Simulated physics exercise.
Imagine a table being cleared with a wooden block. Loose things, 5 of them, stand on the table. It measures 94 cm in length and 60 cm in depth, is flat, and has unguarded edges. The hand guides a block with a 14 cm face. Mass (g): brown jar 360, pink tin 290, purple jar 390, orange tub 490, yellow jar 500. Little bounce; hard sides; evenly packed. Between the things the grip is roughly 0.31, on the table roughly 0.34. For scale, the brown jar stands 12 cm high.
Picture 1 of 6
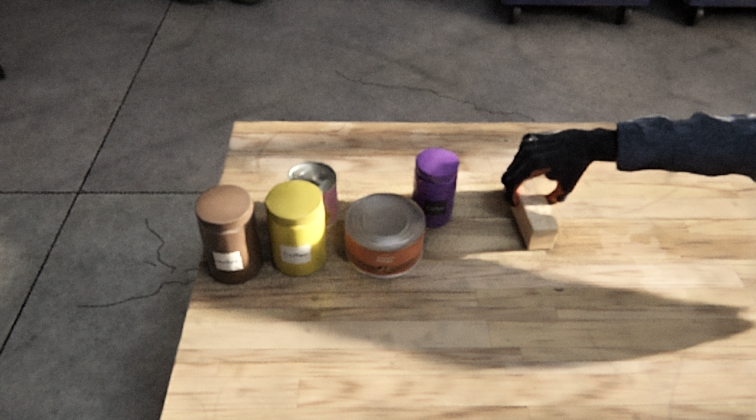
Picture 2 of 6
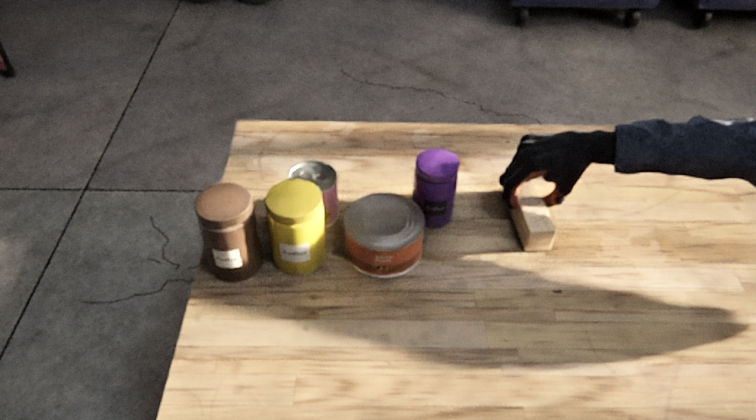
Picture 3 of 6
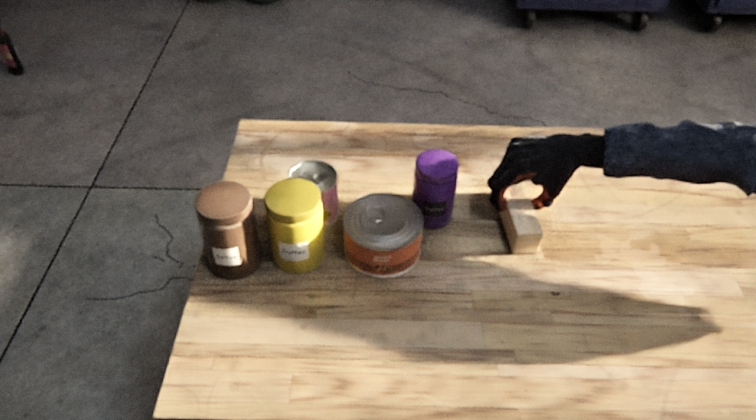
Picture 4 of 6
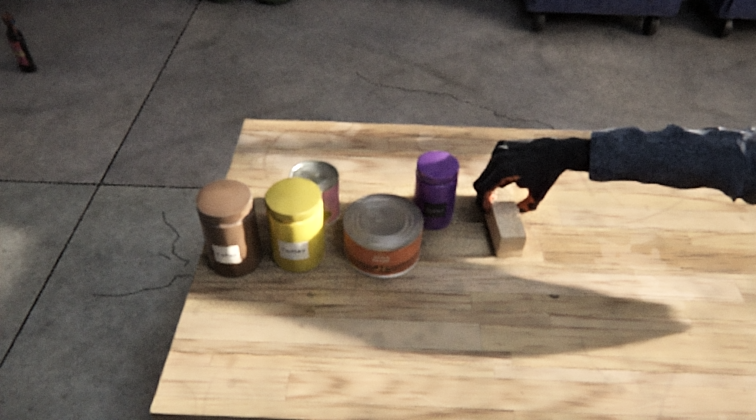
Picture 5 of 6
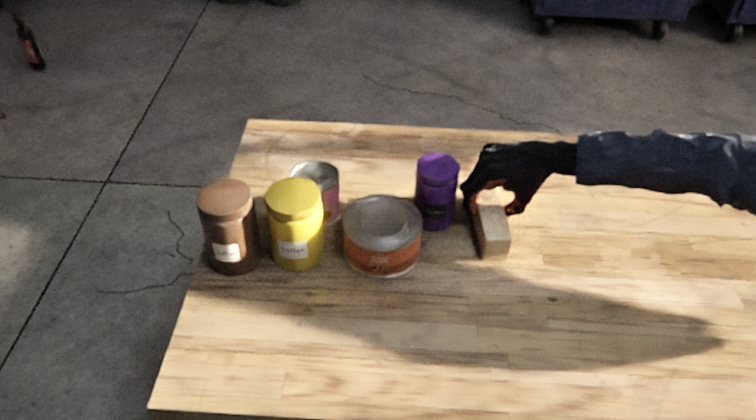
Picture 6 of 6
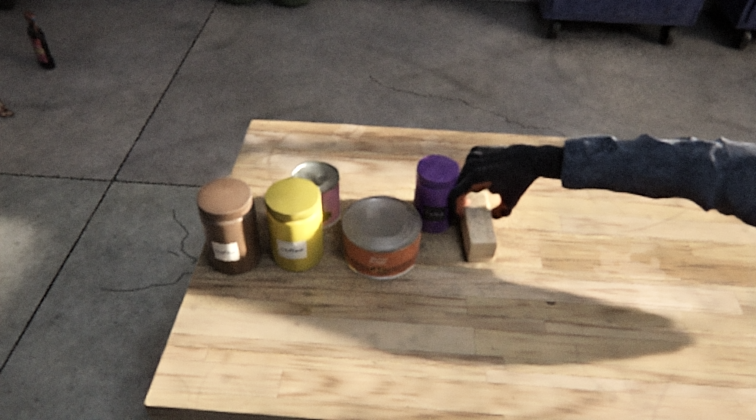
The footage shows a dark-gloved hand sliding a small wooden block a short way left across a wooden table, narrowing the gap to a purple jar, while the brown and yellow jars, pink tin and orange tub stay still.
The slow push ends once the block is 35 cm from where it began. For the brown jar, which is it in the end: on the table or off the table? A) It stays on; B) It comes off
It comes off (B).
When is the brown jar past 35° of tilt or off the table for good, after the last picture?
It happens at about 1.0 s.
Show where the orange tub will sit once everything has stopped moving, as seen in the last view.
It comes to rest somewhere around (250, 242).
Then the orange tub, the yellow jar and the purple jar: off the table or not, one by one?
Once it all settles, the orange tub stays on its surface, the yellow jar leaves its surface and the purple jar stays on its surface.
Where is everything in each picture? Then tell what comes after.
The first frame shows block slid 0 cm; brown jar (230, 236); pink tin (313, 196).
The second frame shows block slid 0 cm; orange tub (384, 234); yellow jar (297, 227).
The third frame shows block slid 2 cm; pink tin (314, 195); purple jar (434, 190).
The fourth frame shows block slid 5 cm; orange tub (383, 235); yellow jar (296, 225).
The fifth frame shows block slid 7 cm; pink tin (316, 194); purple jar (435, 192).
The sixth frame shows block slid 9 cm; brown jar (231, 227); orange tub (381, 237).
Then, 0.90 s on from there, block slid 24 cm; brown jar moved 4 cm near (204, 228); purple jar moved 14 cm; orange tub moved 8 cm.
Then, 1.40 s on from there, block slid 32 cm; brown jar now off the table; yellow jar moved 14 cm; orange tub moved 17 cm.
Then, 1.80 s on from there, block slid 35 cm; yellow jar now off the table; pink tin moved 14 cm; orange tub moved 19 cm.
In the end, off the table, brown jar and yellow jar; not toppled but over 4 cm from the start, pink tin, purple jar and orange tub.
